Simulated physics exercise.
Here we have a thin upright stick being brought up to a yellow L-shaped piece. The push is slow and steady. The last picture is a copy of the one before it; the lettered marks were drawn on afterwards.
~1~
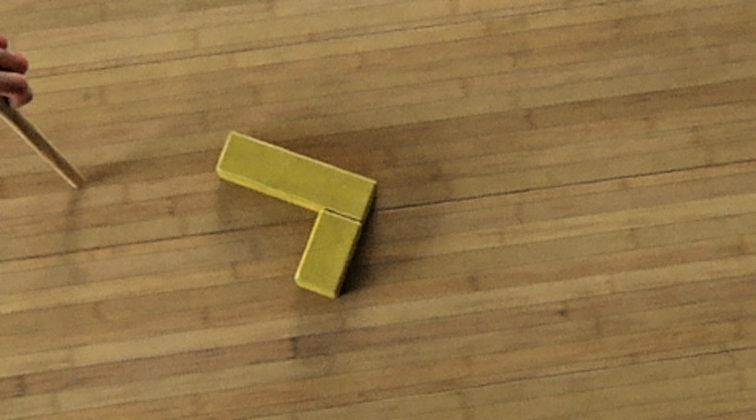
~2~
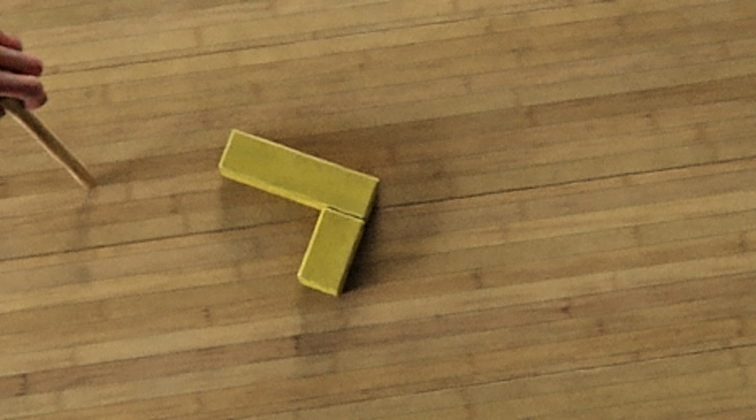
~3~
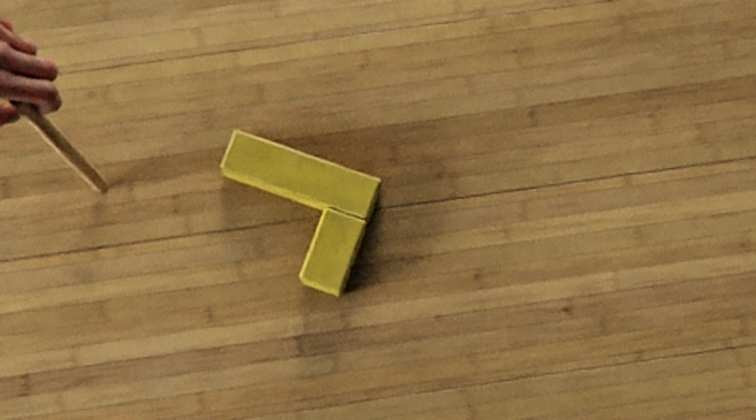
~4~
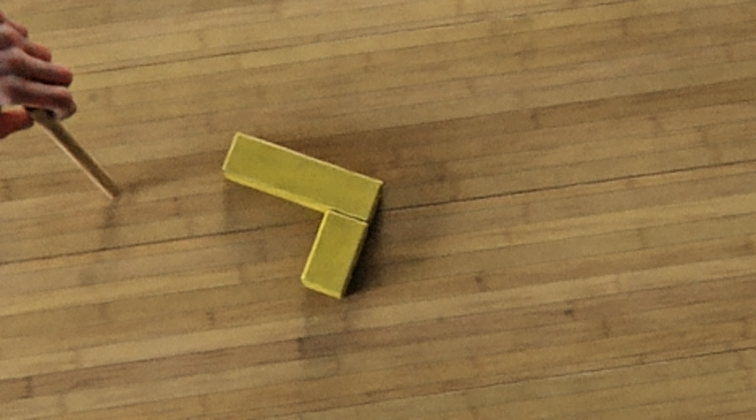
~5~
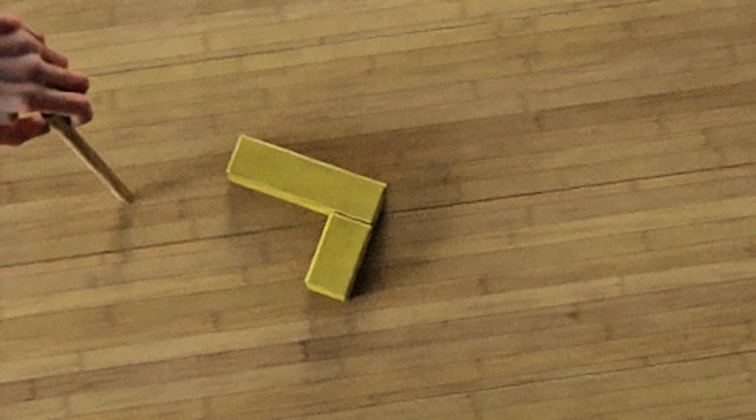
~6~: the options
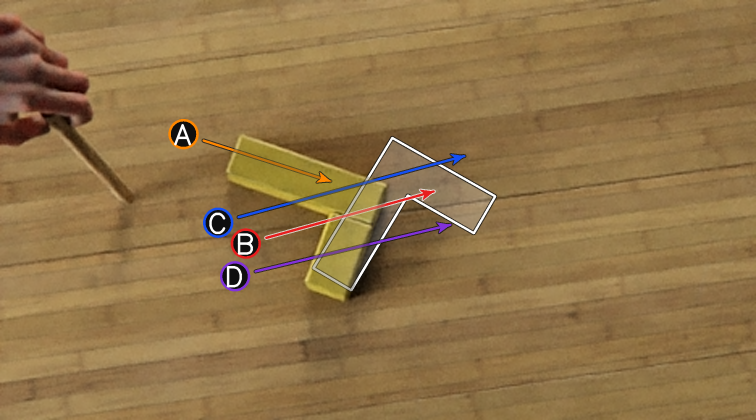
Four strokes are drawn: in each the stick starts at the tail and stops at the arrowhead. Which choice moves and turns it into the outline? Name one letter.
D.
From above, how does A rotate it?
On that stroke, clockwise.
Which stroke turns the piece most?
That is D.
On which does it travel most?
Stroke C.
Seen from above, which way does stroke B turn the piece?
On that stroke, anticlockwise.
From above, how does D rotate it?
Anticlockwise.
On the marked copy, A from (204, 141) to (331, 181); B from (266, 238) to (434, 191); C from (238, 217) to (464, 156); D from (255, 271) to (450, 225).
Taking D. A third of the way, foot of the stick (326, 255), piece (311, 180).
Two thirds of the way, foot of the stick (397, 238), piece (342, 194).
When it is over, foot of the stick (450, 225), piece (374, 204); it fills the outline.
As for the rest, A leaves the piece out of the outline, at (391, 233); B leaves the piece out of the outline, at (402, 162); C leaves the piece out of the outline, at (490, 126).
